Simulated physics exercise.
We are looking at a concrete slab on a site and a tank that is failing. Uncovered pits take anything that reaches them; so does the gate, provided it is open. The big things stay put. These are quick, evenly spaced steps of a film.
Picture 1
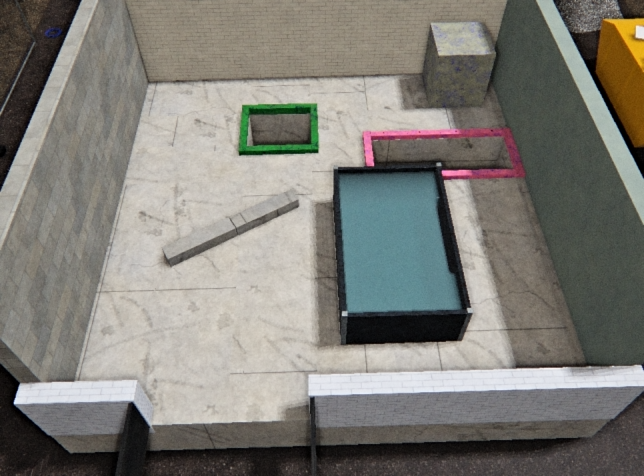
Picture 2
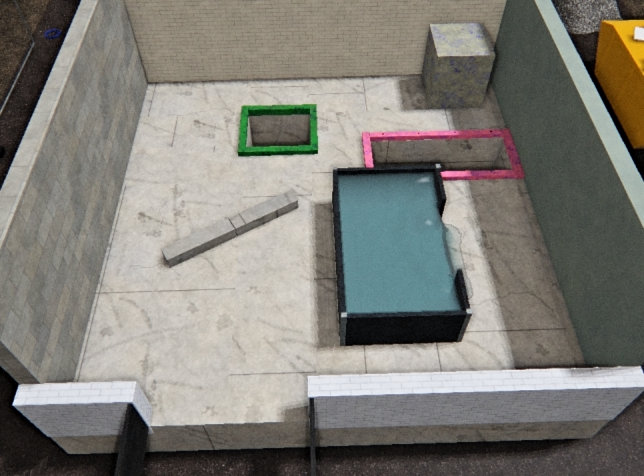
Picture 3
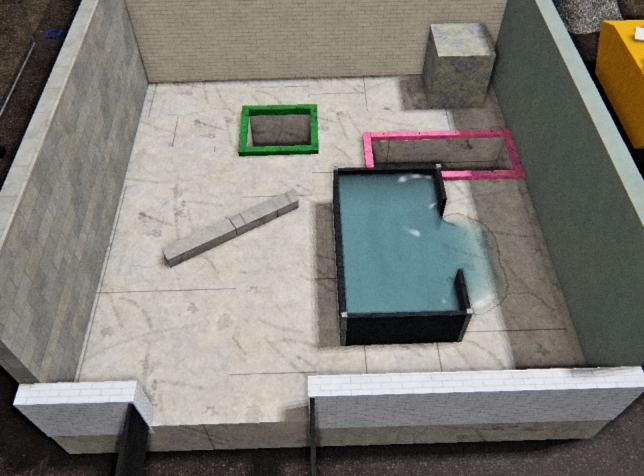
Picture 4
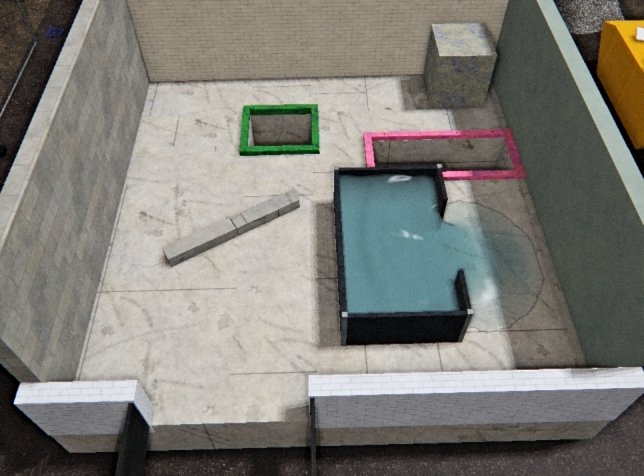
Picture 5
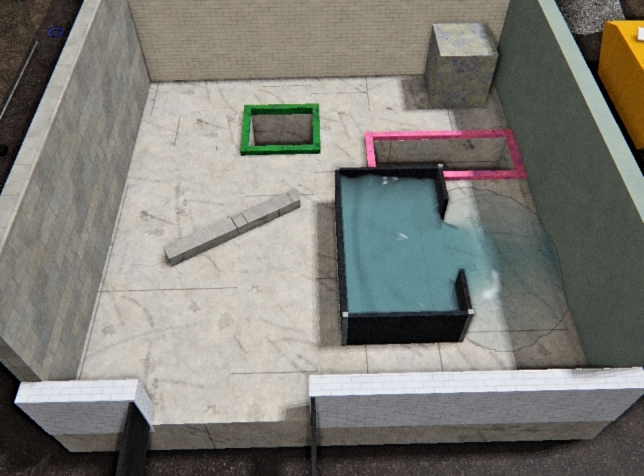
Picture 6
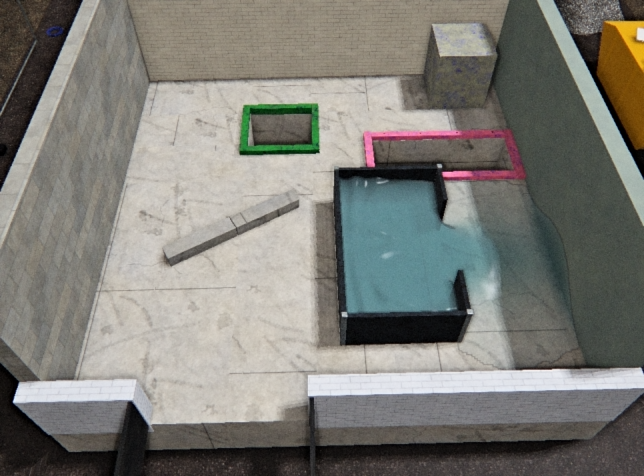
On a walled concrete slab, water pours from a dark tank's right side and spreads rightward.
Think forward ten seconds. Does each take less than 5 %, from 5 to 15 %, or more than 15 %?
Outcome: The gate gets a medium chunk - five to fifteen per cent; the pink pit gets a sizeable chunk - beyond fifteen per cent; the green pit gets a mere sliver - short of five per cent.
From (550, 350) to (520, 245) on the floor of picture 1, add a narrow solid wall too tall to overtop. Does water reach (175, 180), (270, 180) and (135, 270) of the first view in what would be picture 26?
Same order as asked - unsoaked, unsoaked, unsoaked.
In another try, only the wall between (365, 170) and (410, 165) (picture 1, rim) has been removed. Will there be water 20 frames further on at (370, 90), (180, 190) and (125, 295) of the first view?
Soaked, then soaked, then unsoaked.
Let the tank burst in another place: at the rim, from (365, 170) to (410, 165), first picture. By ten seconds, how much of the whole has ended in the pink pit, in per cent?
Pink: 35 %.
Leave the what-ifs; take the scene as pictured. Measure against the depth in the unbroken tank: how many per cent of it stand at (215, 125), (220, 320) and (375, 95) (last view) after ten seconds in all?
In order: About 2, 2 and 0 in a hundred.
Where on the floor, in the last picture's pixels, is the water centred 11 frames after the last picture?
It is near (442, 273).
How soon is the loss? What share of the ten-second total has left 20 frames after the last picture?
Roughly 50 percent of it.
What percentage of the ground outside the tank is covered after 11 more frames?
Some 20 per cent.
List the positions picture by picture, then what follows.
The first frame shows still water in the open tank at (396, 237).
In the second frame, water pours out at (443, 255) and has run to a hidden place.
In the third frame, water pours out at (444, 256) and has run to (474, 223).
In the fourth frame, the front is at (537, 282), out from the gap at (444, 257).
In the fifth frame, the front is at (539, 221), out from the gap at (445, 256).
In the sixth frame, the front is at (577, 339), out from the gap at (444, 255).
A moment on, water covers 15 % of the floor; the gate 0 %, the pink pit 1 %, the green pit 0 %.
Next, water covers 20 % of the floor; the gate 0 %, the pink pit 7 %, the green pit 0 %.
Then, water covers 35 % of the floor; the gate 0 %, the pink pit 13 %, the green pit 0 %.
Later, water covers 50 % of the floor; the gate 3 %, the pink pit 18 %, the green pit 0 %.
In the end, water covers 70 % of the floor; the gate 7 %, the pink pit 19 %, the green pit 0 %.
